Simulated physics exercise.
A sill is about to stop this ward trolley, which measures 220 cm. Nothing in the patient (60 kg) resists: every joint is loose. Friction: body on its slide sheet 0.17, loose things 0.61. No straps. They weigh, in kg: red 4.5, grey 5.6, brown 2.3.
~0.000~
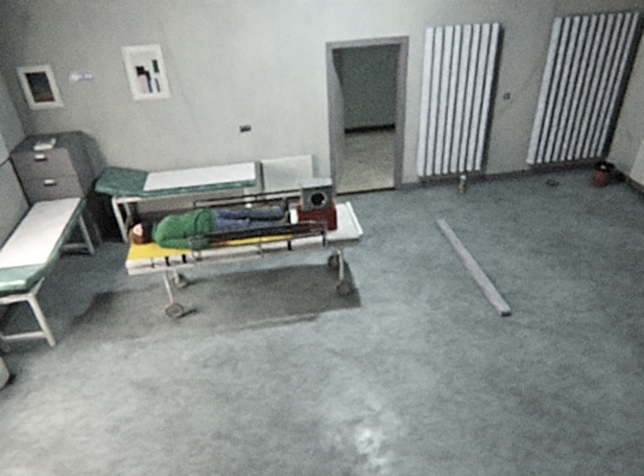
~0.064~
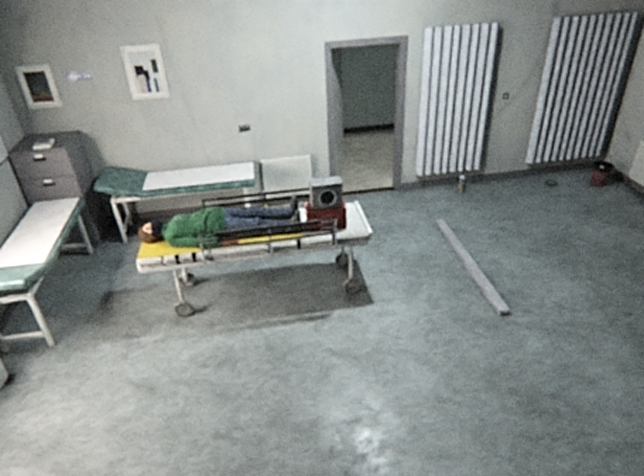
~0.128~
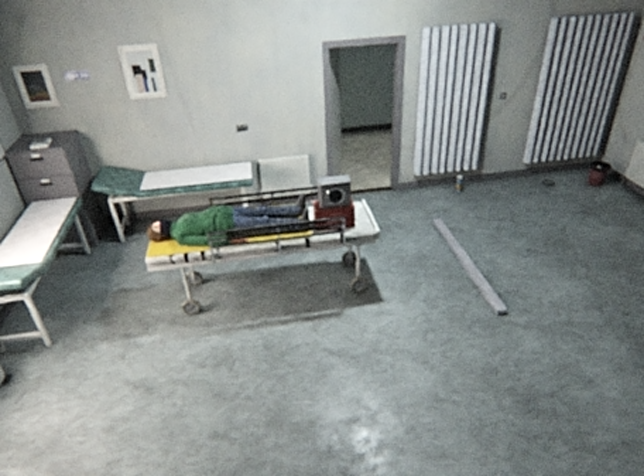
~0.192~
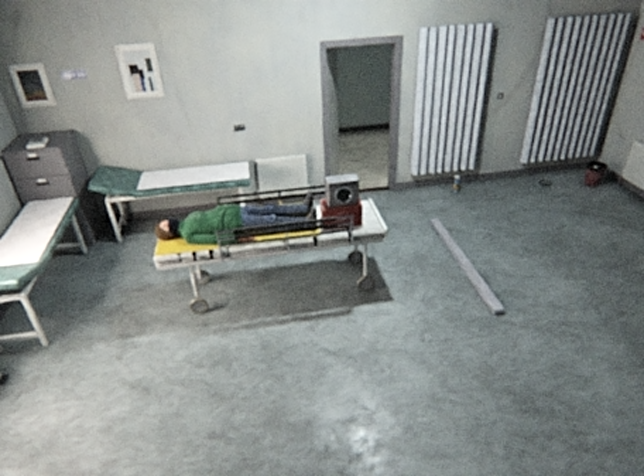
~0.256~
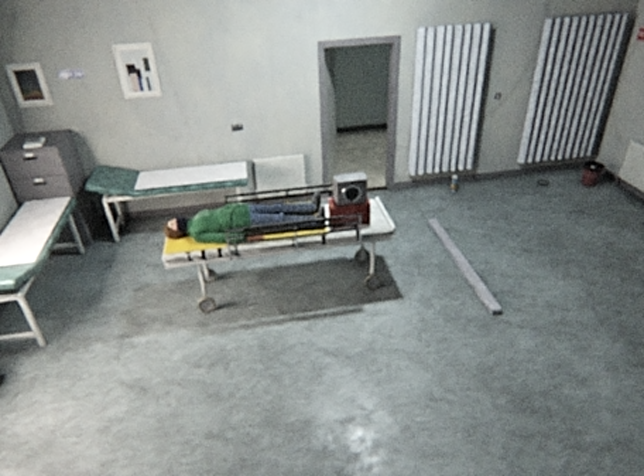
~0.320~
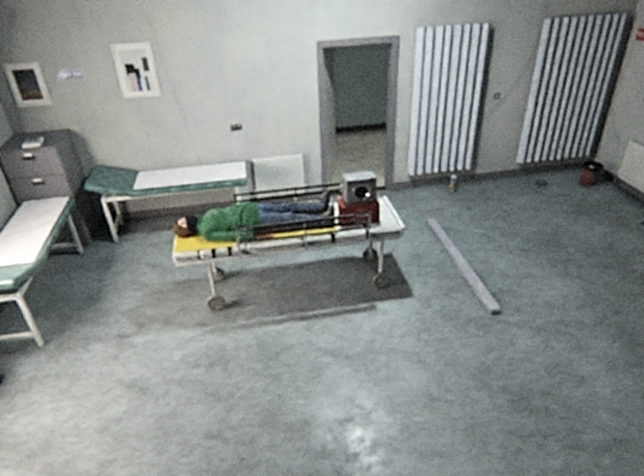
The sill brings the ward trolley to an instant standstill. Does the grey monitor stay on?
This time the grey monitor comes off.
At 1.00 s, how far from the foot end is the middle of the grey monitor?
About 20 cm short of it.
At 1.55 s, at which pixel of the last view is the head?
Around (332, 210).
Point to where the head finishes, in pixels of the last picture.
At about (333, 210).
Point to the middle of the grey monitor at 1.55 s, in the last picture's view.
Near (501, 179).
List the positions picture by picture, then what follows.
In the first frame, grey monitor (316, 194), red holdall (317, 217); 0 cm covered, 135 to go.
In the second frame, grey monitor (326, 193), red holdall (326, 215); 10 cm covered, 125 to go.
In the third frame, grey monitor (334, 192), red holdall (334, 214); 20 cm covered, 114 to go.
In the fourth frame, grey monitor (342, 190), red holdall (342, 212); 31 cm covered, 104 to go.
In the fifth frame, grey monitor (350, 189), red holdall (349, 211); 41 cm covered, 94 to go.
In the sixth frame, grey monitor (360, 188), red holdall (358, 210); 51 cm covered, 84 to go. Speed about 1.6 m/s.
The jolt is at 0.85 s.
After 1.00 s the grey monitor is 22 cm short of the foot end, tilted 0°, near (460, 176) in the last picture's view.
After 1.25 s the grey monitor is 0 cm short of the foot end, tilted 0°, near (480, 174) in the last picture's view.
After 1.55 s the grey monitor is 24 cm past the foot end, tilted 35°, near (501, 179) in the last picture's view; the red holdall 7 cm past the foot end, tilted 35°.
At rest, 3.0 s, red holdall drops off; grey monitor drops off; brown pump drops off; left ankle stops short of the foot end.
